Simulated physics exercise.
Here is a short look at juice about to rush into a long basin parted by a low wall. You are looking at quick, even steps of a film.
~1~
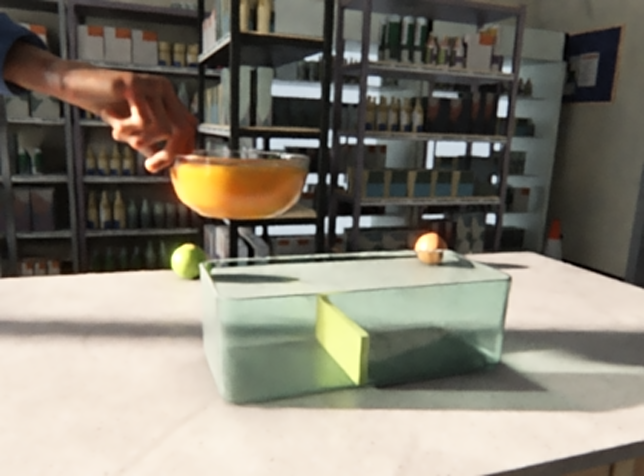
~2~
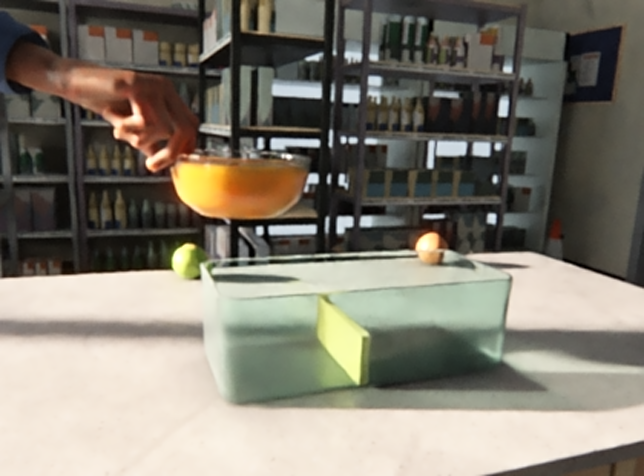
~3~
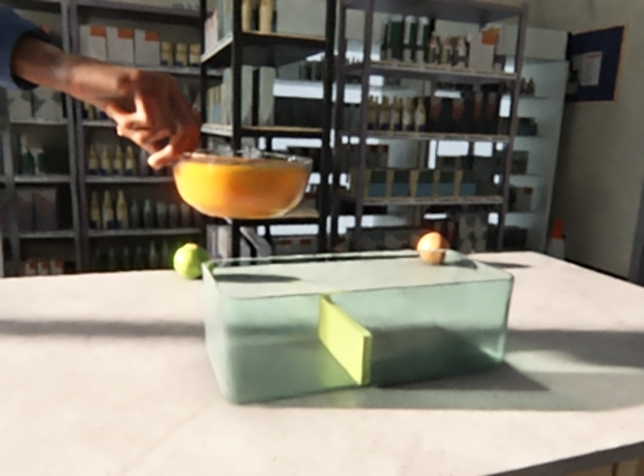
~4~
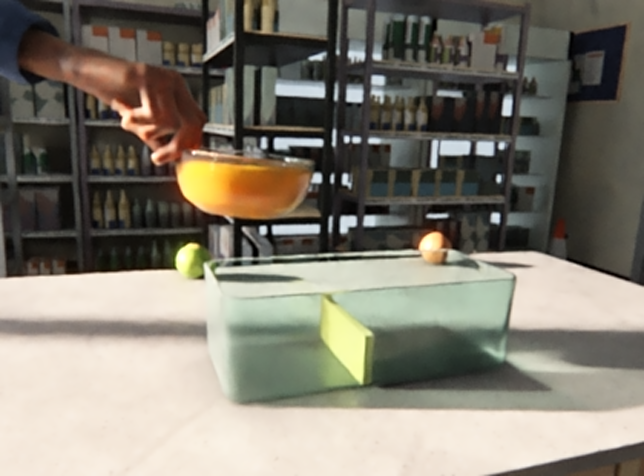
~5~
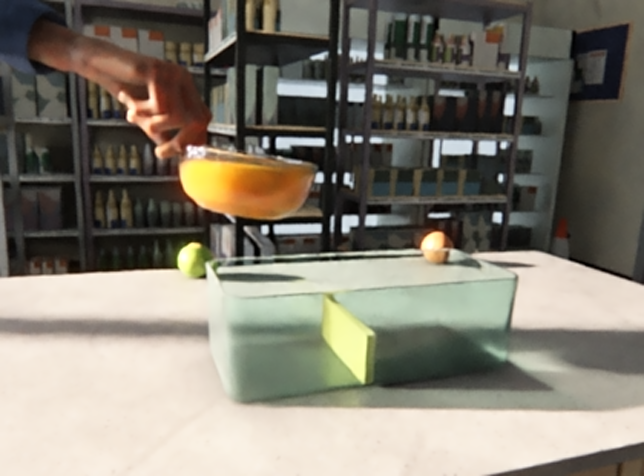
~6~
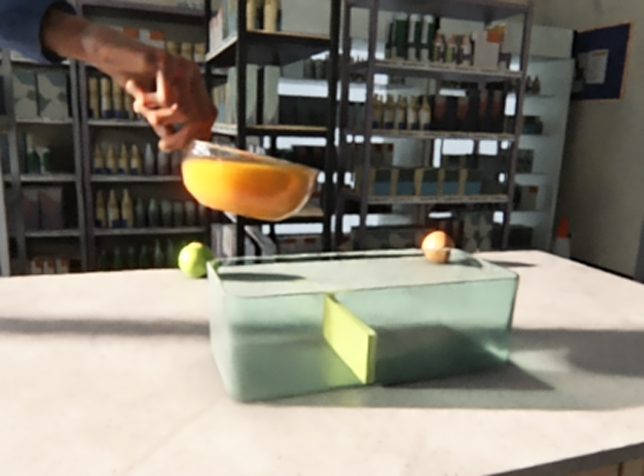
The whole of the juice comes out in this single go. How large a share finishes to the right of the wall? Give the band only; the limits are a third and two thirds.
From a third to two thirds.
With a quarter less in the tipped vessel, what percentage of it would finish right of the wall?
I'd reckon close to 30 %.
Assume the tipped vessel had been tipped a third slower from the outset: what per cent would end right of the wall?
About 55 %.
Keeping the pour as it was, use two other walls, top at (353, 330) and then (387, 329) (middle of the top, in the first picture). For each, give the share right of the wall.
First try 30 per cent, second try 15 per cent.
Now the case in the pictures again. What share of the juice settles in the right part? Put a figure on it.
50 %.
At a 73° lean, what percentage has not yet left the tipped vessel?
Some 35 per cent has not yet come out.
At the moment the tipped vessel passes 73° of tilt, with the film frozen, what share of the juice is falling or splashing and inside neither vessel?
Somewhere around 35 per cent of it.
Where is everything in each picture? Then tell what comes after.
In the first frame, it leans 0°; its right rim is at (305, 158); the juice meets the walls at (172, 163) and (301, 165); the long basin's rim runs from (209, 280) to (479, 264); the wall's top is at (340, 315).
In the second frame, it leans 1°; its right rim is at (306, 159); the juice meets the walls at (174, 163) and (302, 165).
In the third frame, it leans 2°; its right rim is at (308, 160); the juice meets the walls at (176, 162) and (304, 166).
In the fourth frame, it leans 5°; its right rim is at (311, 163); the juice meets the walls at (178, 161) and (307, 167).
In the fifth frame, it leans 8°; its right rim is at (313, 167); the juice meets the walls at (182, 160) and (309, 167).
In the sixth frame, it leans 12°; its right rim is at (315, 171); the juice meets the walls at (184, 160) and (312, 168).
A moment on, the tilt is 73° and 33 per cent is still to pour, 8 is left of the wall and 23 right of it.
Next, the tilt is 105° and 1 per cent is still to pour, 48 is left of the wall and 48 right of it.
Then the tilt is 107° and 0 per cent is still to pour, 51 is left of the wall and 48 right of it.
Later the tilt is 107° and 0 per cent is still to pour, 51 is left of the wall and 48 right of it.
Finally, 51 per cent lies left of the wall, 48 right of it and 1 outside.
